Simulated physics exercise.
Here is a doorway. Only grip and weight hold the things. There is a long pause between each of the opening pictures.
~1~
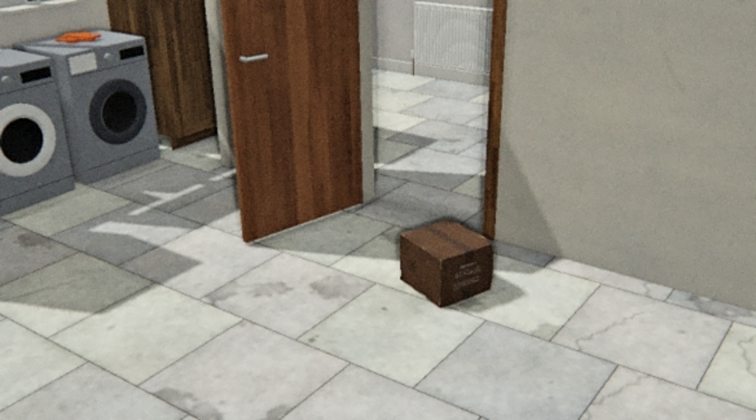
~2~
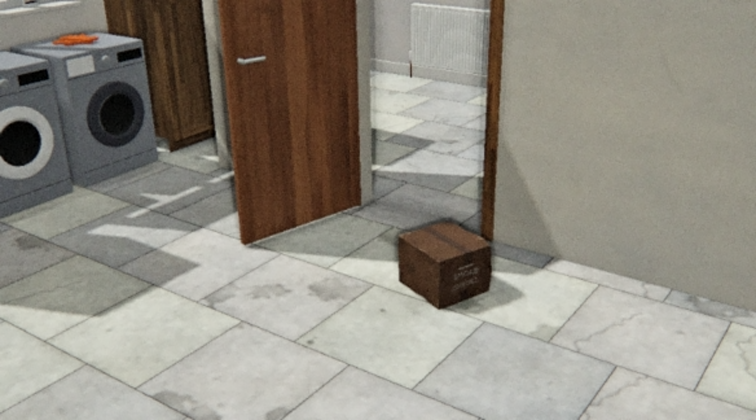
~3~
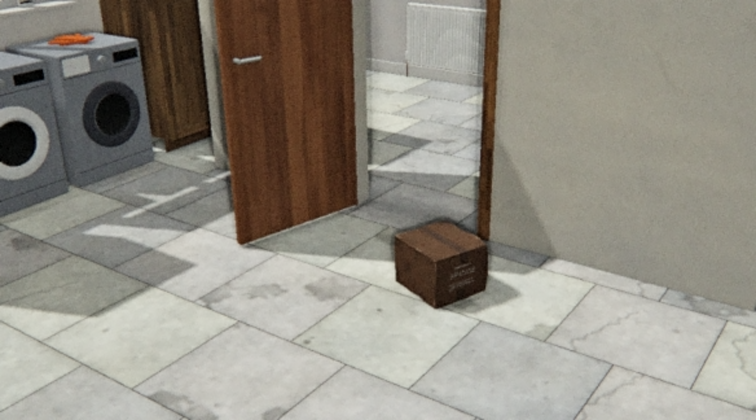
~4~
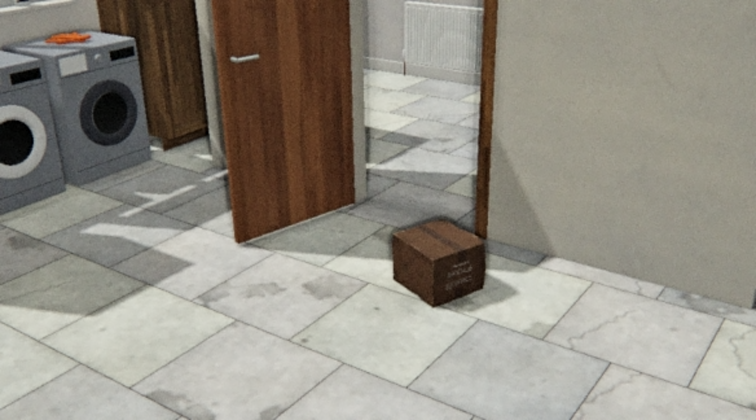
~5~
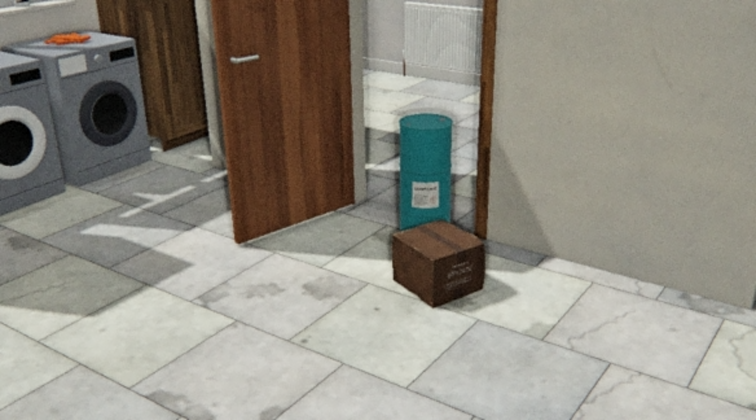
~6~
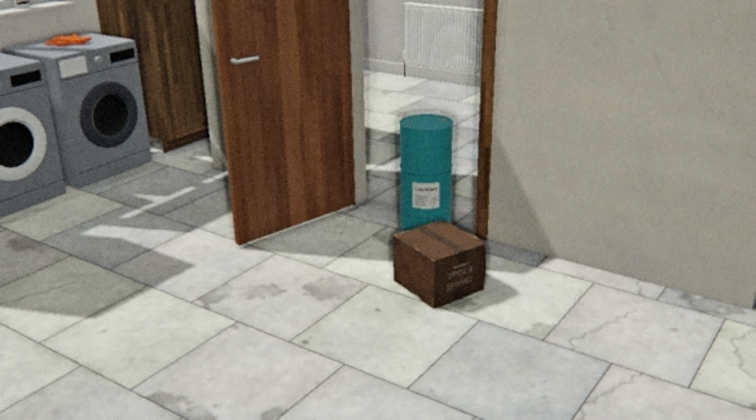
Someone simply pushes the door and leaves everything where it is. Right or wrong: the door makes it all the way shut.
Wrong.
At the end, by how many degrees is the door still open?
The door ends up some 30° open.
Then, 0.50 s later than the last frame, door 90° open.
Then, 0.90 s later than the last frame, door 67° open.
Then, 1.30 s later than the last frame, door 43° open.
When it is over, door 32° open; both as before. End places, in pixels of the last picture, turquoise drum near (427, 186).
